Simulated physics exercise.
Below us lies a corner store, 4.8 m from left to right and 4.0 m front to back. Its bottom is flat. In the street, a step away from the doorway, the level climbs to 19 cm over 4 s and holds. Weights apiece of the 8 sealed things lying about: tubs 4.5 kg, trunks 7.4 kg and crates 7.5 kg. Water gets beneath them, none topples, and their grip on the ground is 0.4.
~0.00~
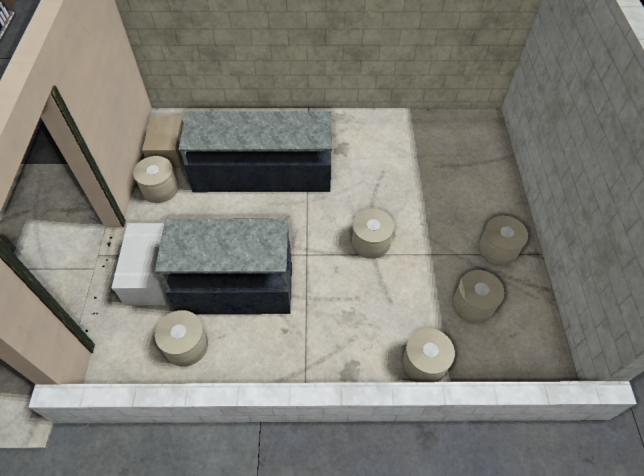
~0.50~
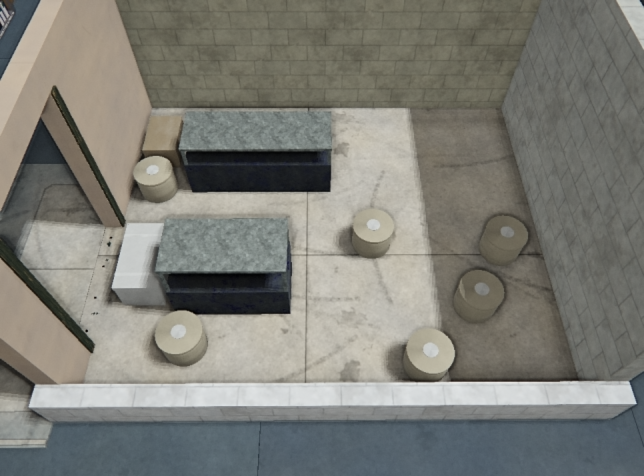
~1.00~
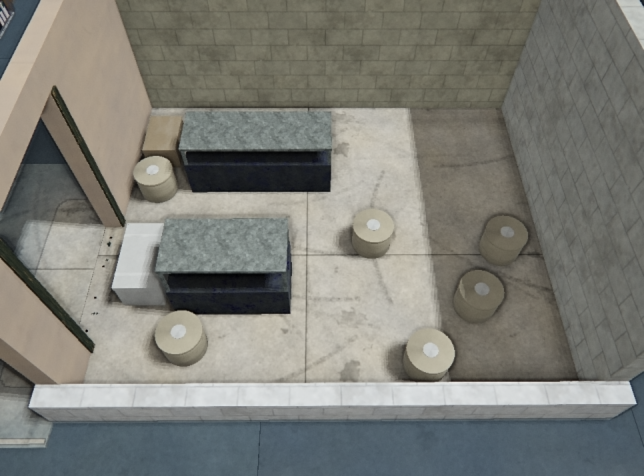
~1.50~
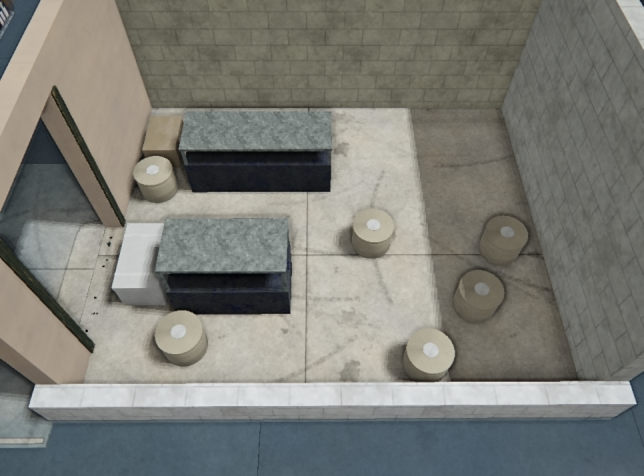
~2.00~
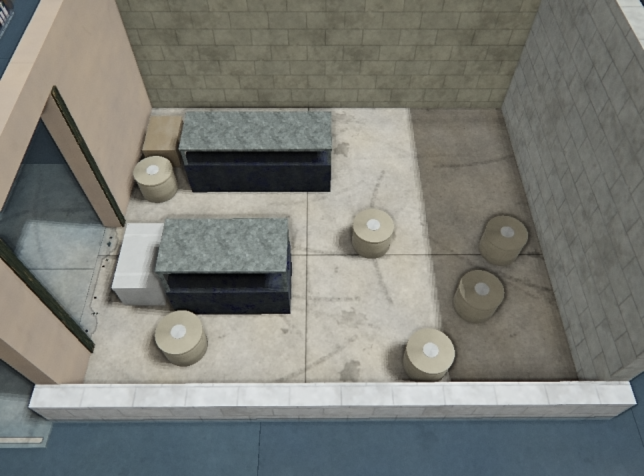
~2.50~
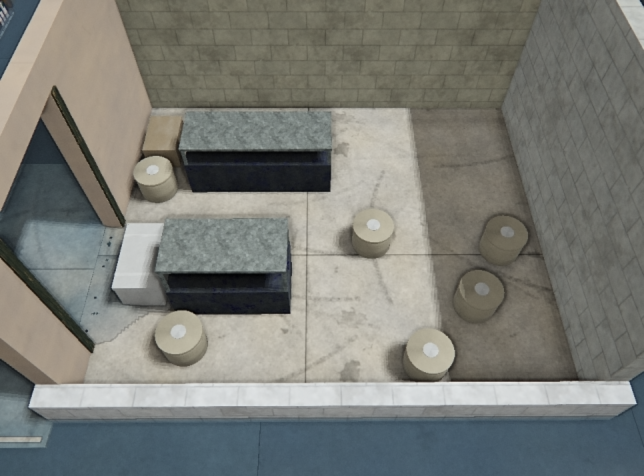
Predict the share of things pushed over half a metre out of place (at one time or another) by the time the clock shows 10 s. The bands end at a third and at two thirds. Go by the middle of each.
It is two thirds or more.
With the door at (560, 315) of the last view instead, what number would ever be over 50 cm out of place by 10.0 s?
Then 6.
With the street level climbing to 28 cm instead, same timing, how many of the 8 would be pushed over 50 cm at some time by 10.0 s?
In that case 6 of them.
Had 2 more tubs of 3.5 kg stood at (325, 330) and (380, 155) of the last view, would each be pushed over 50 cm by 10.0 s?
In that order: More, under.
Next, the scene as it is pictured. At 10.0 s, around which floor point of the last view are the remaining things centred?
Around (409, 237).
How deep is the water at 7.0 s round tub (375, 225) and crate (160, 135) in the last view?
About 4 and 3 cm.
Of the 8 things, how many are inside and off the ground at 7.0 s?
4 of them.
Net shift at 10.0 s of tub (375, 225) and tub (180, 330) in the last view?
In that order: 120 cm, 300 cm.
After 3.5 s 0 of 8 are over 50 cm from their spots; 1 afloat.
After 4.5 s 1 of 8 are over 50 cm from their spots; 1 afloat.
After 7.0 s 4 of 8 are over 50 cm from their spots; 4 afloat.
After 10.0 s 7 of 8 are over 50 cm from their spots, and 7 have been at some point; 8 afloat.
